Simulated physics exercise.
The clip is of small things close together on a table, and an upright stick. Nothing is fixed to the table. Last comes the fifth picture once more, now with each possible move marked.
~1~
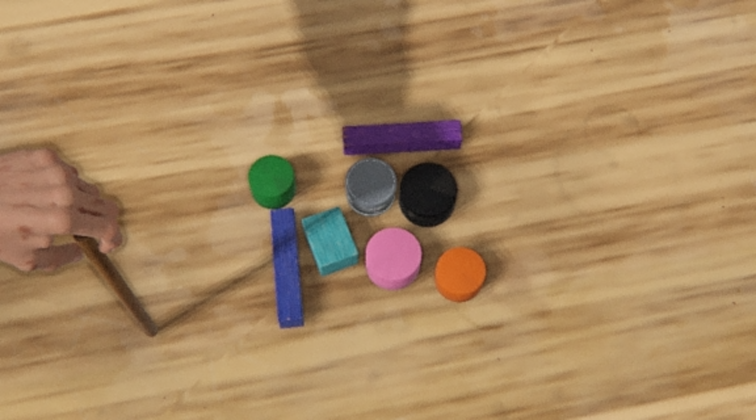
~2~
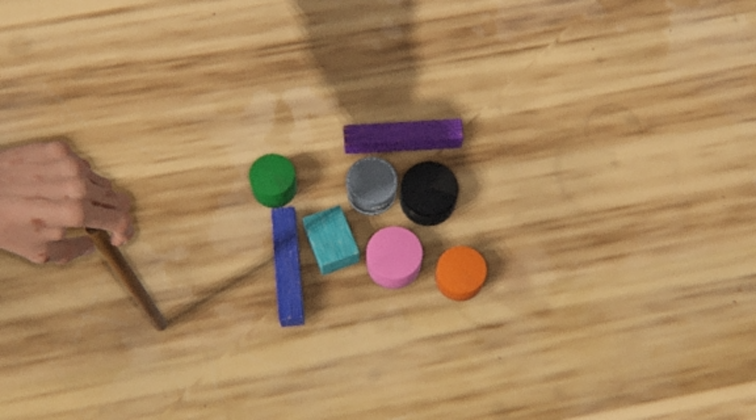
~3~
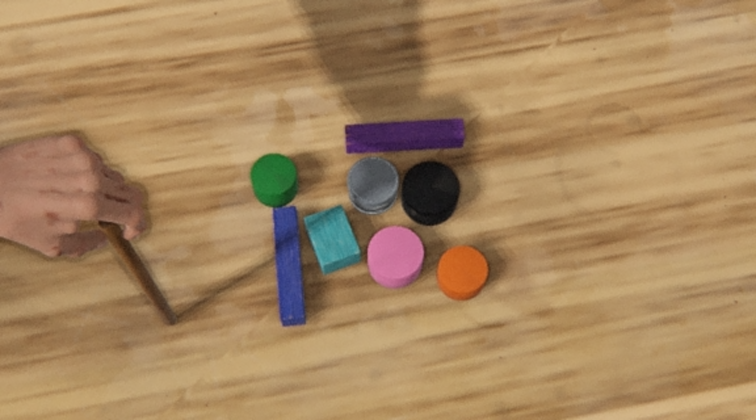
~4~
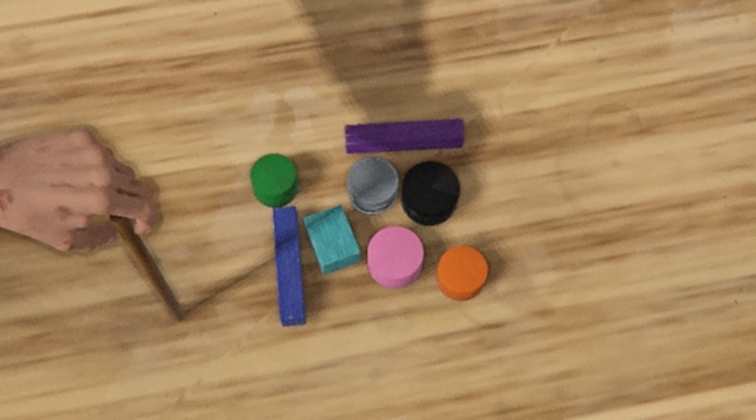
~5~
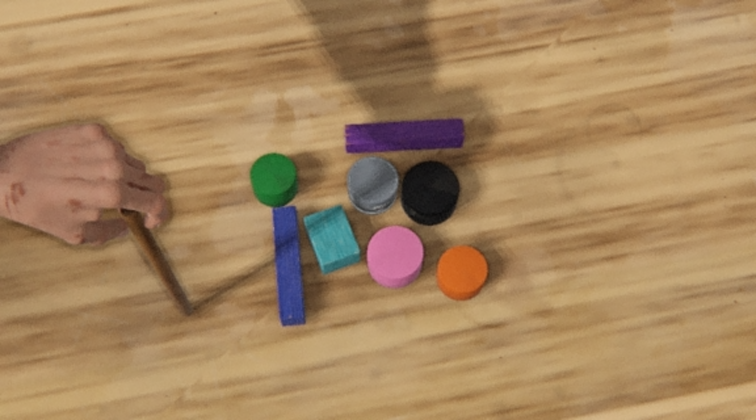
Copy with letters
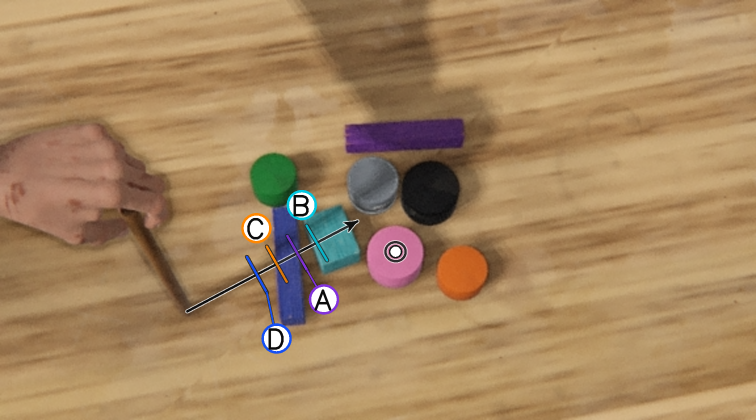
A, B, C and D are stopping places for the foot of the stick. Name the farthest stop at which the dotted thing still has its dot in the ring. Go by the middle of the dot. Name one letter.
A.
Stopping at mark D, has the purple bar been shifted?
By then, no.
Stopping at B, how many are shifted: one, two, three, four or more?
Three.
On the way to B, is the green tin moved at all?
No.
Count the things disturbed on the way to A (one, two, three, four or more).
Two.
On the copy, A at (297, 253); B at (316, 243); C at (277, 264); D at (256, 274); the arrow from (187, 312) to (357, 221); the white dot at (395, 251).
On A. First, foot of the stick (229, 290).
Then, foot of the stick (269, 269).
Finally, foot of the stick (298, 254); blue bar (313, 260); turquoise block (349, 241); the dot is still in its ring.
By contrast, B shifts the dotted thing to (412, 263); C keeps the dot in but is short; D keeps the dot in but is short.
